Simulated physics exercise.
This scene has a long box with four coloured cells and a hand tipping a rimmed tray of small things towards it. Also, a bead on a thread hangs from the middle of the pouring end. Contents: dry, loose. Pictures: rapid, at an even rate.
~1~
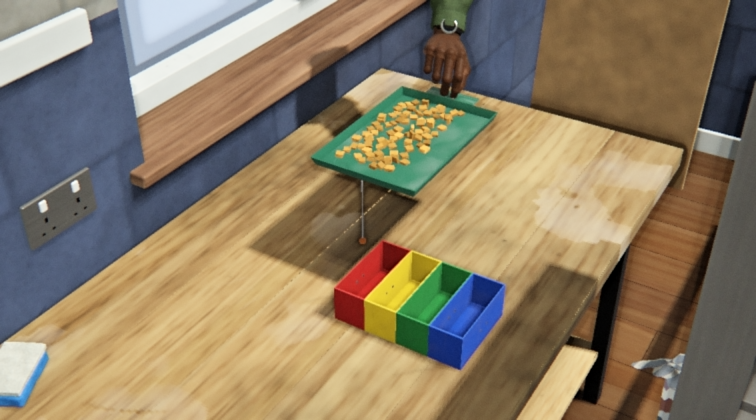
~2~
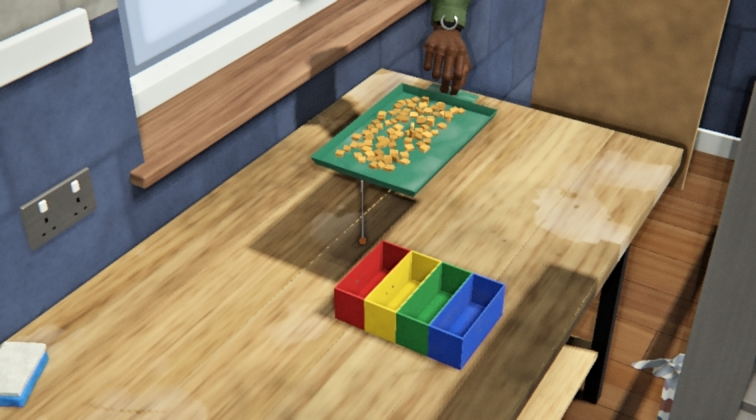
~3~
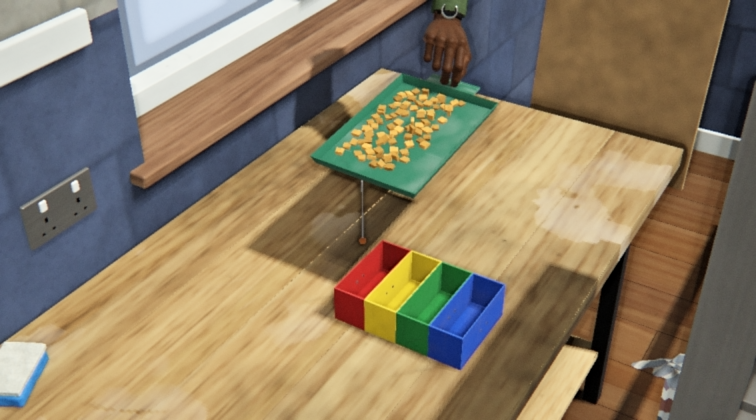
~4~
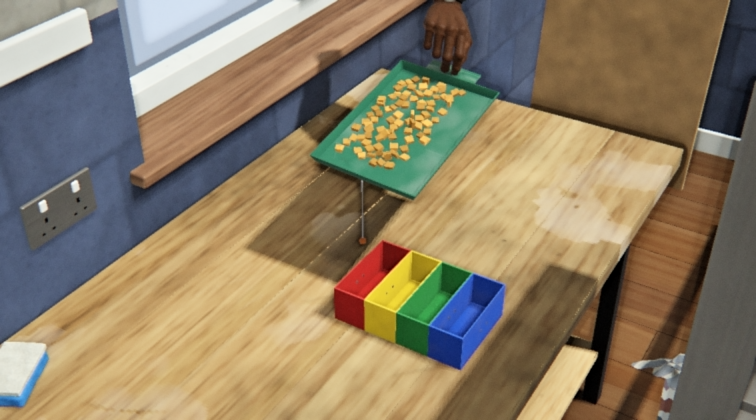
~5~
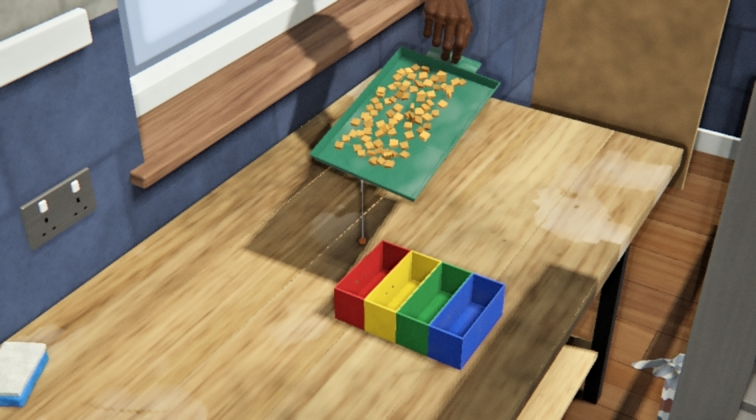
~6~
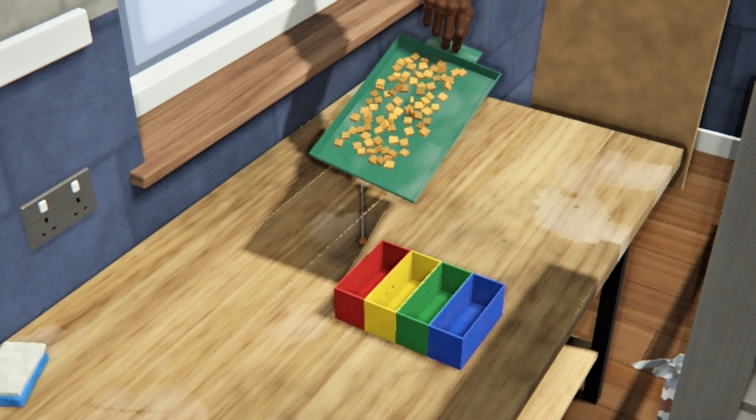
A dark-skinned hand in a green sleeve holds the far end of a green rimmed tray of orange-brown cereal squares over a pale wooden worktop, seen from above in a blue-walled room. Below the tray's near edge hang a thread and small bead, beside a box with red, yellow, green and blue cells. The hand steadily raises the far end, steepening the tray slightly towards its right corner, while the camera stays still.
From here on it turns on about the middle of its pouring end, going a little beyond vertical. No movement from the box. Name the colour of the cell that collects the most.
Yellow.
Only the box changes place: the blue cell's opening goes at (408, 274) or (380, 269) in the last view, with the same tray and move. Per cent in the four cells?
Well, you'd get about 90 per cent and then about 30 per cent.
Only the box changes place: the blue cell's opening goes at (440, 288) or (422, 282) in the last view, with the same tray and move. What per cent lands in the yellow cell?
You'd end up with around 20 per cent and then around 10 per cent.
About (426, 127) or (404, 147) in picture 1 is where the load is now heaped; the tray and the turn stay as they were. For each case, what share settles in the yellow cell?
Near 60 per cent and near 70 per cent.
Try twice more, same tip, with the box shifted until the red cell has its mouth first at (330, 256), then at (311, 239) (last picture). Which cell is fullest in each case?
First green, then that blue cell.
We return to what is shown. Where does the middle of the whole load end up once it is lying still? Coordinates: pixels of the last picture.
Near (393, 307), more or less.
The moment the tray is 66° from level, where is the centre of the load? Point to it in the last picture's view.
I'd put it at about (396, 183).
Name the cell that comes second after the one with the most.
The red one.
Soon after the last picture, tray tipped steeply; most on the tray; a small part falling or outside the box.
A little later, tray tipped past a quarter turn; about half in the yellow cell; about a third in the red cell; a small part in the green cell; a stray few in the blue cell; a small part falling or outside the box.
Later still, tray tipped past a quarter turn; about half in the yellow cell; about a third in the red cell; a small part in the green cell; a stray few in the blue cell; a stray few falling or outside the box.
At rest, tray tipped past a quarter turn; about half in the yellow cell; about a third in the red cell; a small part in the green cell; a stray few in the blue cell; a stray few outside the box.
